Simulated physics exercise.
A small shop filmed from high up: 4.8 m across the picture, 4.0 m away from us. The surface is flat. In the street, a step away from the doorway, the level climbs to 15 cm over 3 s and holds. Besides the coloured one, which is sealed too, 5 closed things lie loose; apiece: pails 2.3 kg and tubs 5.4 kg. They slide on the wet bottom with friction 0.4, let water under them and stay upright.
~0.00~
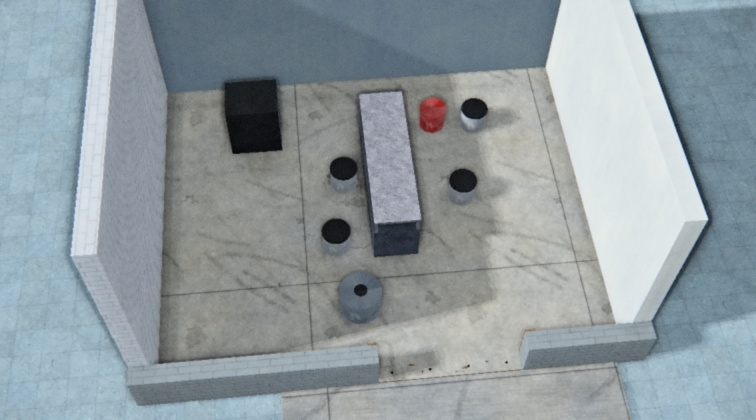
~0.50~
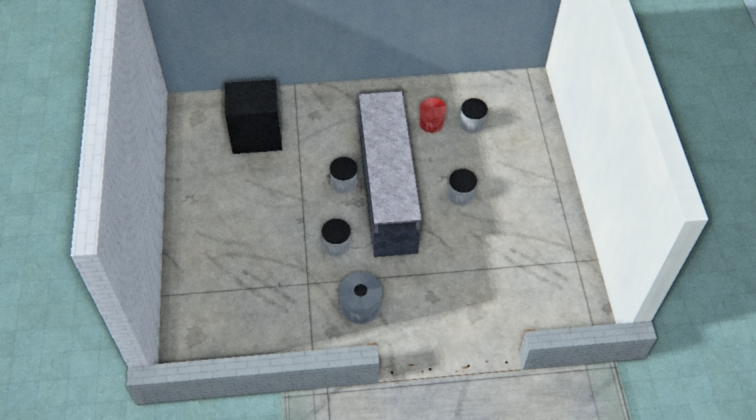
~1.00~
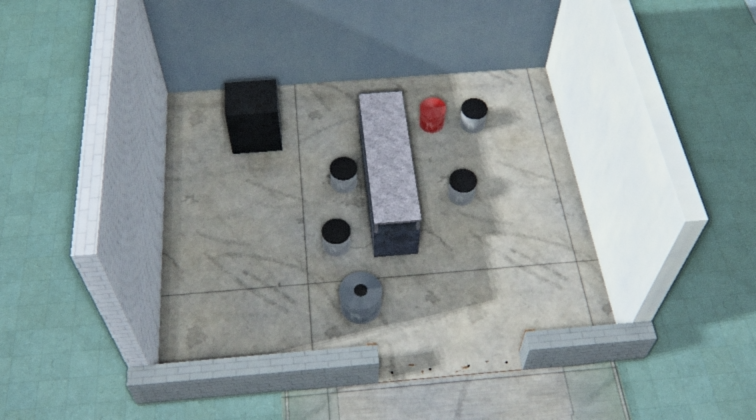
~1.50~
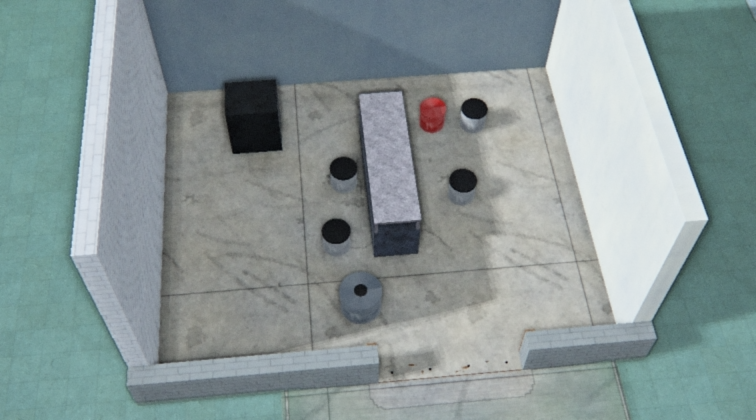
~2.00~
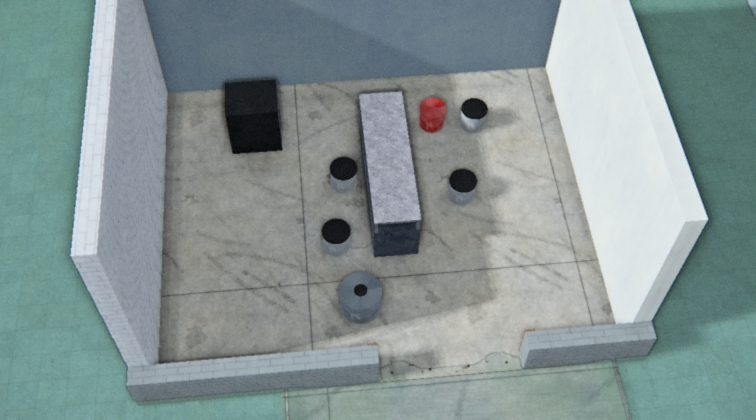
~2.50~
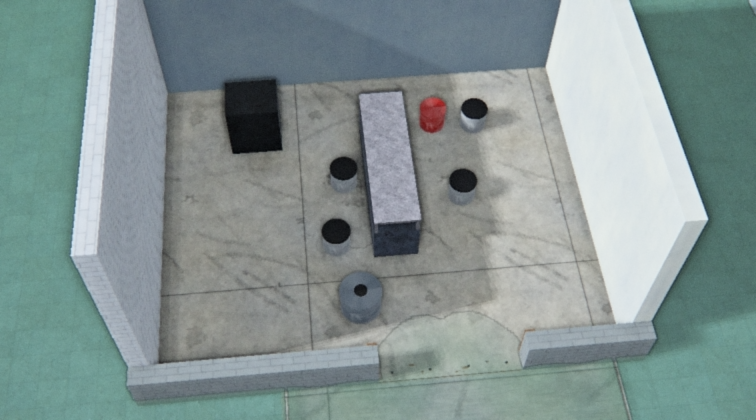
In a small open shop, shallow water creeps through the doorway while everything inside stays still.
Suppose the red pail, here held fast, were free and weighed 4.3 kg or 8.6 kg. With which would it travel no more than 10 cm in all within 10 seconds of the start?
Verdict: Only the larger load is enough.
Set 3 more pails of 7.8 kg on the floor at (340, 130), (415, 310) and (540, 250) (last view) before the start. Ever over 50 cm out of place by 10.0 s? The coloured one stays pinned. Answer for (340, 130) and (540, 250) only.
In that order: Under, less.
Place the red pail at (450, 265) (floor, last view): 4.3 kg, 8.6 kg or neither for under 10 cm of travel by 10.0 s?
Neither holds.
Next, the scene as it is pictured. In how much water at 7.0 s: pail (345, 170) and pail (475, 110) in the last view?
About 1 and 11 cm.
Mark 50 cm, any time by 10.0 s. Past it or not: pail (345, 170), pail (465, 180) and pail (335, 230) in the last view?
In that order: Under, past it, over.
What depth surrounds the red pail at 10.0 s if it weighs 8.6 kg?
Roughly 7 cm.
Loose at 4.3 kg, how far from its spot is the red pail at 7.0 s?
Roughly 40 cm.
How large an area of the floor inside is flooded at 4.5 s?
About 6.0 m2.
After 3.5 s the red pail would be 0 cm from its start with 4.3 kg and 0 cm from its start with 8.6 kg; 0 cm of water round it then.
After 4.5 s the red pail would be 0 cm from its start with 4.3 kg and 0 cm from its start with 8.6 kg; 0 cm of water round it then.
After 7.0 s the red pail would be 39 cm from its start with 4.3 kg and 0 cm from its start with 8.6 kg; 3 cm of water round it then.
After 10.0 s the red pail would be 152 cm from its start with 4.3 kg and 0 cm from its start with 8.6 kg; 7 cm of water round it then.
